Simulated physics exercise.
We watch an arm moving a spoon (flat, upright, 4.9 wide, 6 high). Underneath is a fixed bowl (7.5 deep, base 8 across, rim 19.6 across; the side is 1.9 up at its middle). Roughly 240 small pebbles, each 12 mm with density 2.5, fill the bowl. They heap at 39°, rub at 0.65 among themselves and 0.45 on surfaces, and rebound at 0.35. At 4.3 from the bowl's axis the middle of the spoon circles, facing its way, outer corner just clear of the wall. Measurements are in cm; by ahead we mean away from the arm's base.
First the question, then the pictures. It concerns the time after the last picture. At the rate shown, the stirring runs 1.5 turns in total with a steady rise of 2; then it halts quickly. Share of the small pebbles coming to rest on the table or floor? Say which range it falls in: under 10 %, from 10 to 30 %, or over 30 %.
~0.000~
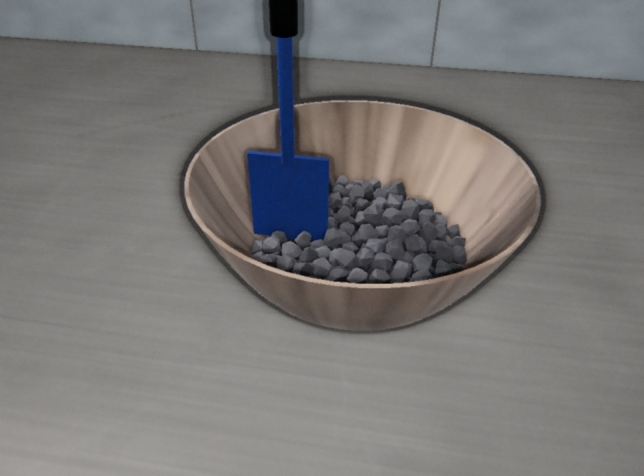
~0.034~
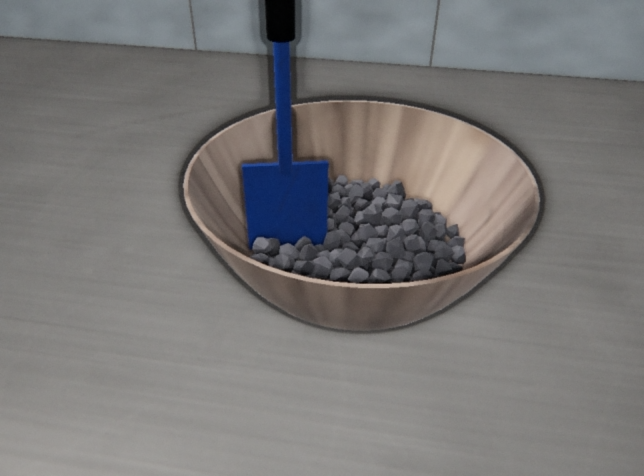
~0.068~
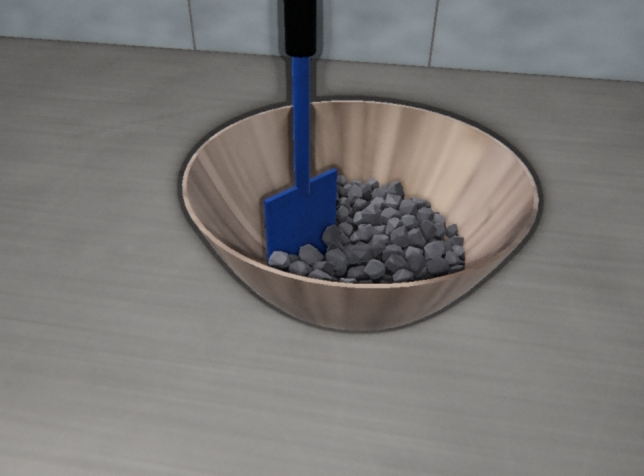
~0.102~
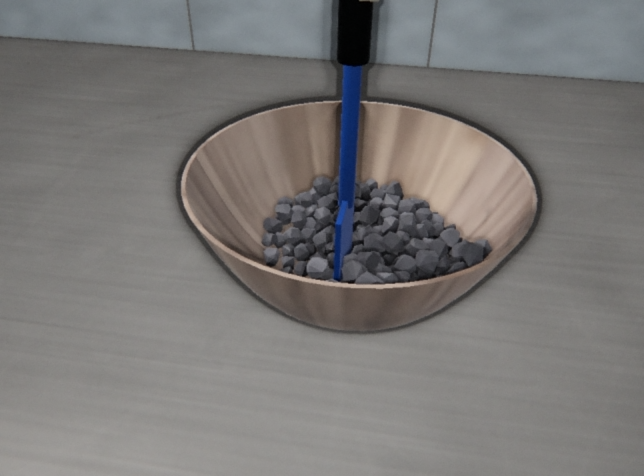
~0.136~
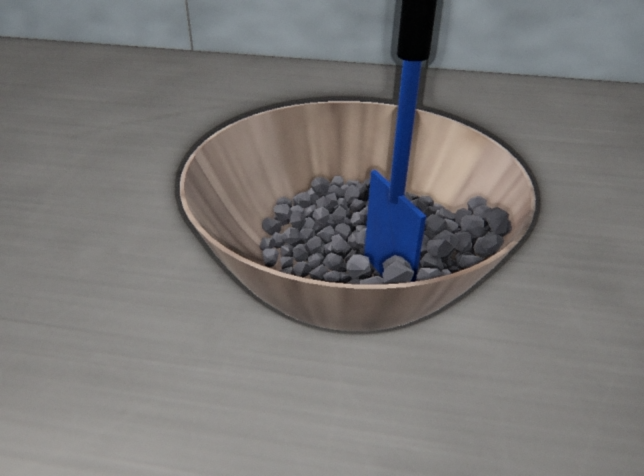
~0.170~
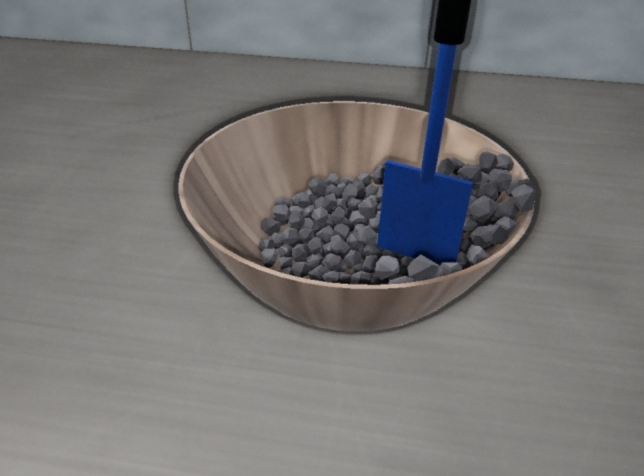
It falls from 10 to 30 %.
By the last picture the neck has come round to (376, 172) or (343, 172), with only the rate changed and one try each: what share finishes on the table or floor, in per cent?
Well, about 5 percent the first time and about 0 percent the second.
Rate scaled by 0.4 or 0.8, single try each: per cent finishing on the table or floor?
It would be about 0 and 10 percent respectively.
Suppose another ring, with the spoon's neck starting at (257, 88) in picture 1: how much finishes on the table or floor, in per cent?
Roughly 0 per cent.
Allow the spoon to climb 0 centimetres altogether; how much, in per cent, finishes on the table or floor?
Result: Roughly 35 %.
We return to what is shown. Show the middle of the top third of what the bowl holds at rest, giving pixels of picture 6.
Centre of top third: Approx. (368, 233).
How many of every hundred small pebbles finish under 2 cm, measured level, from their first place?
I'd say something near 20 percent.
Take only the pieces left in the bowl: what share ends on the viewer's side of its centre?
Near 50 per cent of what stays in the bowl.
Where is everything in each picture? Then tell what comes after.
The spoon neck at (287, 132), 0° round; upper third of the load around (367, 235), from x 260 to 460, top at y 185; 245 in the bowl, in the first frame.
The spoon neck at (285, 140), 16° round; upper third of the load around (366, 243), from x 255 to 460, top at y 185, in the second frame.
The spoon neck at (302, 160), 52° round; upper third of the load around (374, 254), from x 270 to 460, top at y 185, in the third frame.
The spoon neck at (348, 171), 89° round; upper third of the load around (391, 254), from x 270 to 480, top at y 185, in the fourth frame.
The spoon neck at (400, 166), 125° round; upper third of the load around (429, 238), from x 270 to 500, top at y 185, in the fifth frame.
The spoon neck at (432, 147), 162° round; upper third of the load around (454, 207), from x 265 to 525, top at y 160; 245 in the bowl, in the sixth frame.
After 0.30 s, 305° round, highest piece 13 above the table; 217 in the bowl, 1 on the table or floor, 27 in flight or on the tool.
After 0.43 s, 87° round, highest piece 11 above the table; 203 in the bowl, 30 on the table or floor, 12 in flight or on the tool.
After 0.70 s, 180° round, highest piece 5 above the table; 199 in the bowl, 46 on the table or floor.
After 1.40 s, 180° round, highest piece 5 above the table; 199 in the bowl, 46 on the table or floor.
In the end, 199 in the bowl, 46 on the table or floor. That is 19 % on the table or floor.
